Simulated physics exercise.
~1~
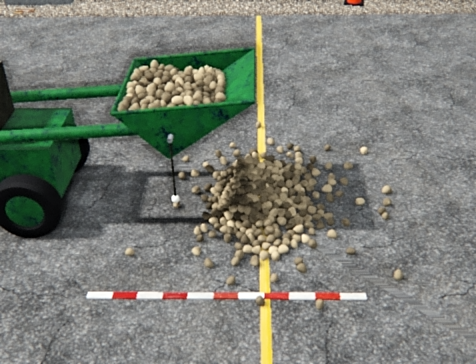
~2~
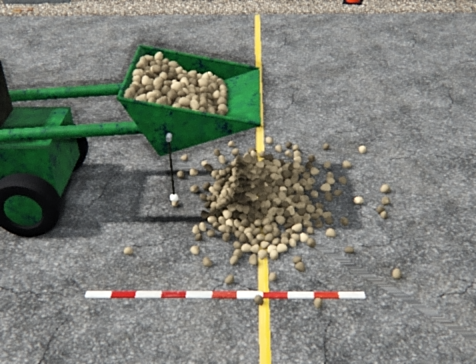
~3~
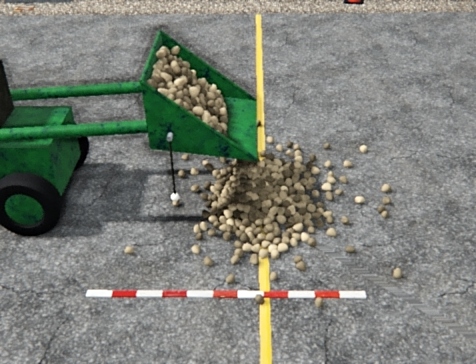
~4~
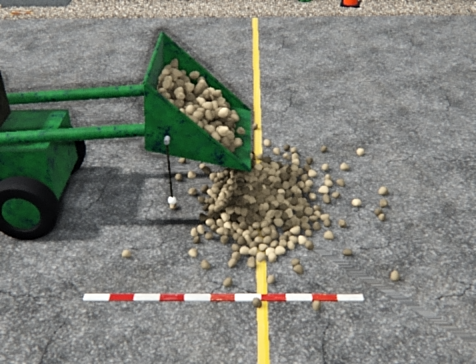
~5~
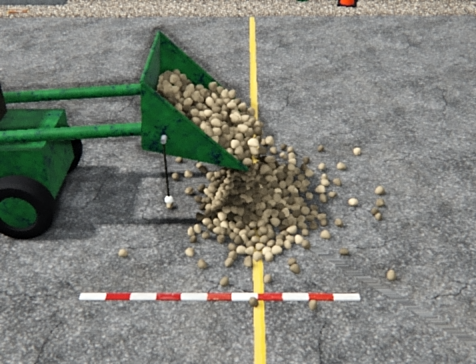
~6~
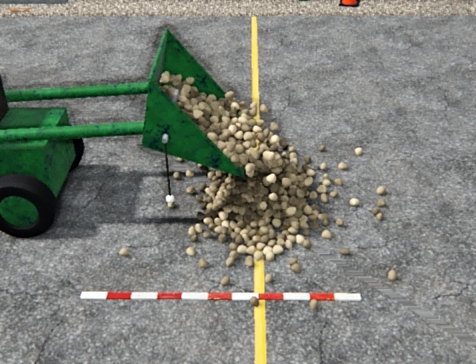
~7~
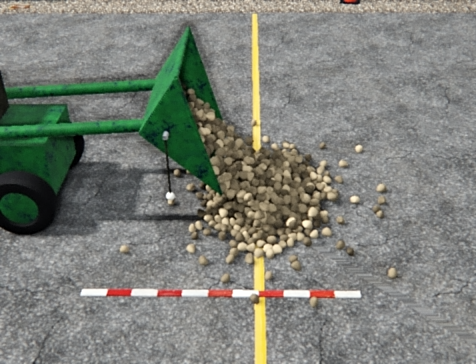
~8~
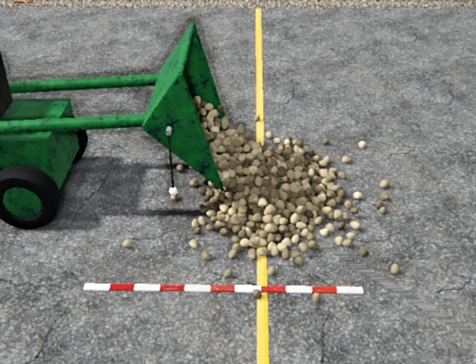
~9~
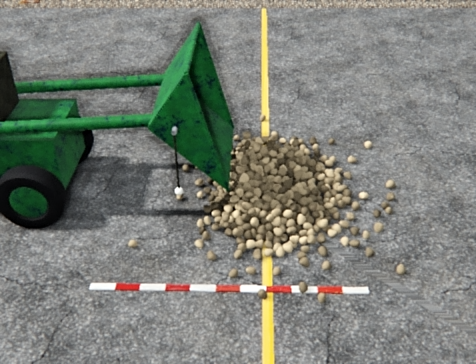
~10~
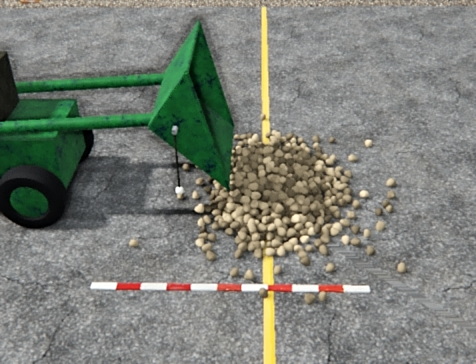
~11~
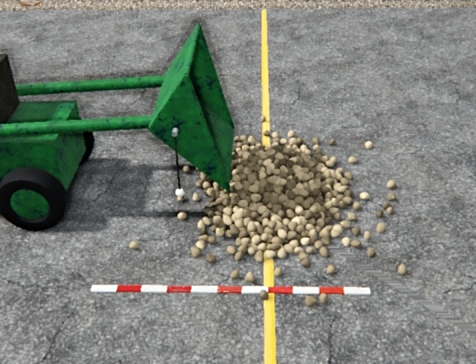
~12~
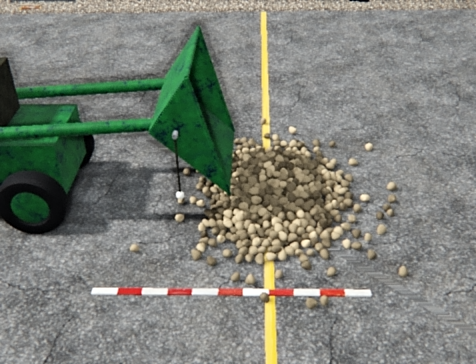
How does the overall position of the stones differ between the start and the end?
At the start the stones were split between the raised bucket and the heap on the ground, but by the end they lay together in the heap, so their middle was lower and slightly farther right.
